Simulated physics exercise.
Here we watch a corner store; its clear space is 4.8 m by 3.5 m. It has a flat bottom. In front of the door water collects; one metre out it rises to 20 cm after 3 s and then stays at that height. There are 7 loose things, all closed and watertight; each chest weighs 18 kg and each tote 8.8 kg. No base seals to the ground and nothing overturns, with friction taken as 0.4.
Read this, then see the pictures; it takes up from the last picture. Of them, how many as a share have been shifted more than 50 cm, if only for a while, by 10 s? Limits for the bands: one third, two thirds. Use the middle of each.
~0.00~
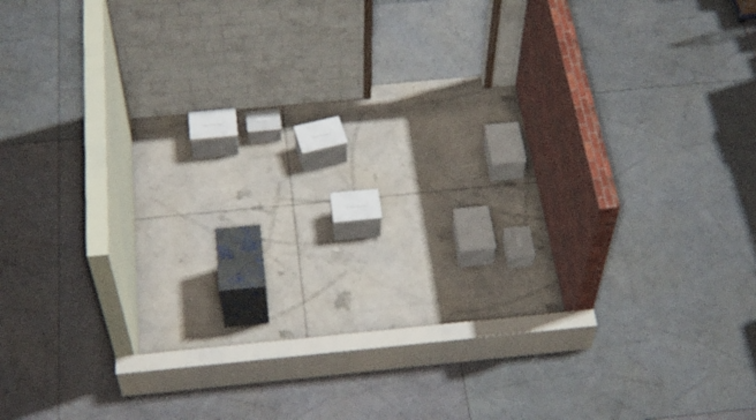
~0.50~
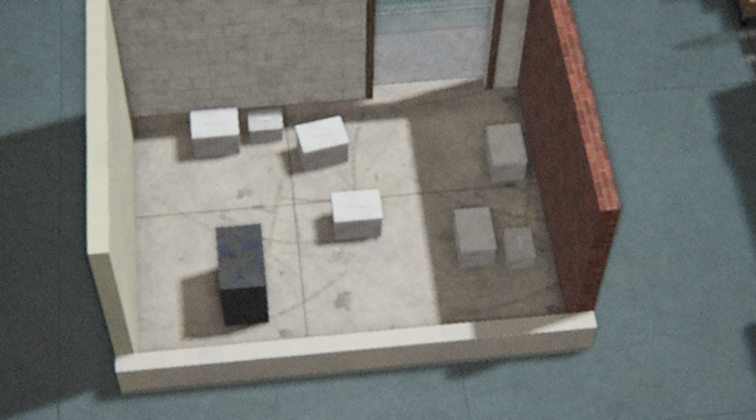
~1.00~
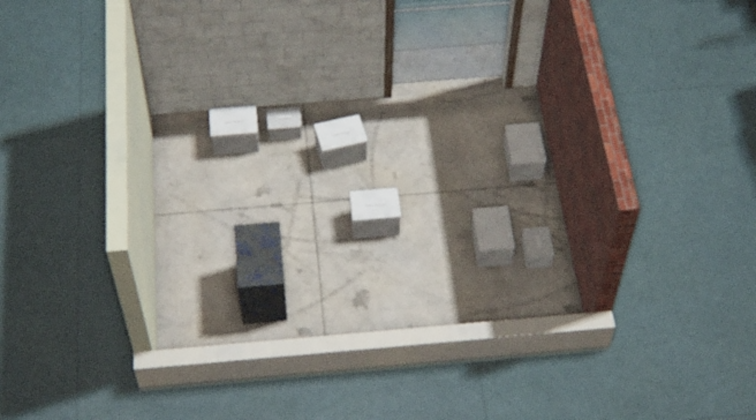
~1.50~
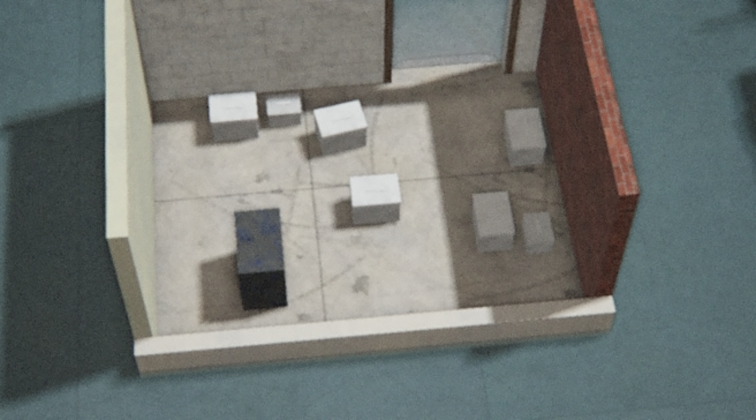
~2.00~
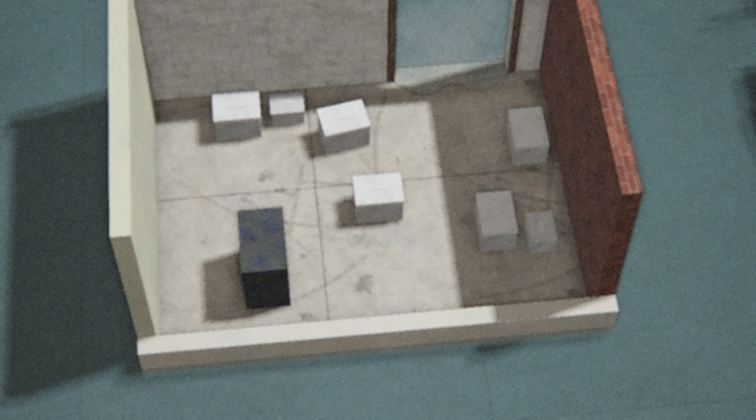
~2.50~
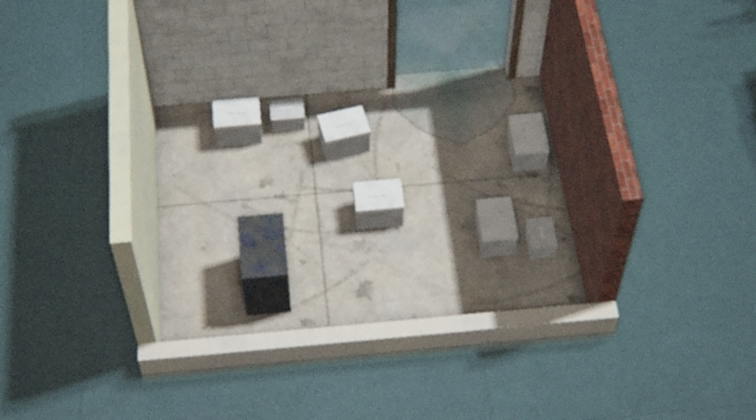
Band: Middle, one third to two thirds.
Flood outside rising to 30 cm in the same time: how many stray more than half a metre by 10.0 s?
That would give 5.
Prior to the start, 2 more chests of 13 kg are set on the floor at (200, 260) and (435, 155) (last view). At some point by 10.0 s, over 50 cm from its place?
In turn: Short of it, more.
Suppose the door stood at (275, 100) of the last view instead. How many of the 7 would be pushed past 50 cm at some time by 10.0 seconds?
Then 4.
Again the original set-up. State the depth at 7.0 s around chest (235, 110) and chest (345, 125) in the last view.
First roughly 0 cm, second roughly 2 cm.
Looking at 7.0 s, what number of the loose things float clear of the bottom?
Count: 3.
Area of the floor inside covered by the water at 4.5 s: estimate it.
About 7.0 m2 is covered.
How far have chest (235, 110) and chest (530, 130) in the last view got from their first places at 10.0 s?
0 cm, 300 cm.
After 3.5 s 0 of 7 are over 50 cm from their spots; 0 afloat.
After 4.5 s 0 of 7 are over 50 cm from their spots; 0 afloat.
After 7.0 s 4 of 7 are over 50 cm from their spots; 3 afloat.
After 10.0 s 4 of 7 are over 50 cm from their spots, and 4 have been at some point; 4 afloat.
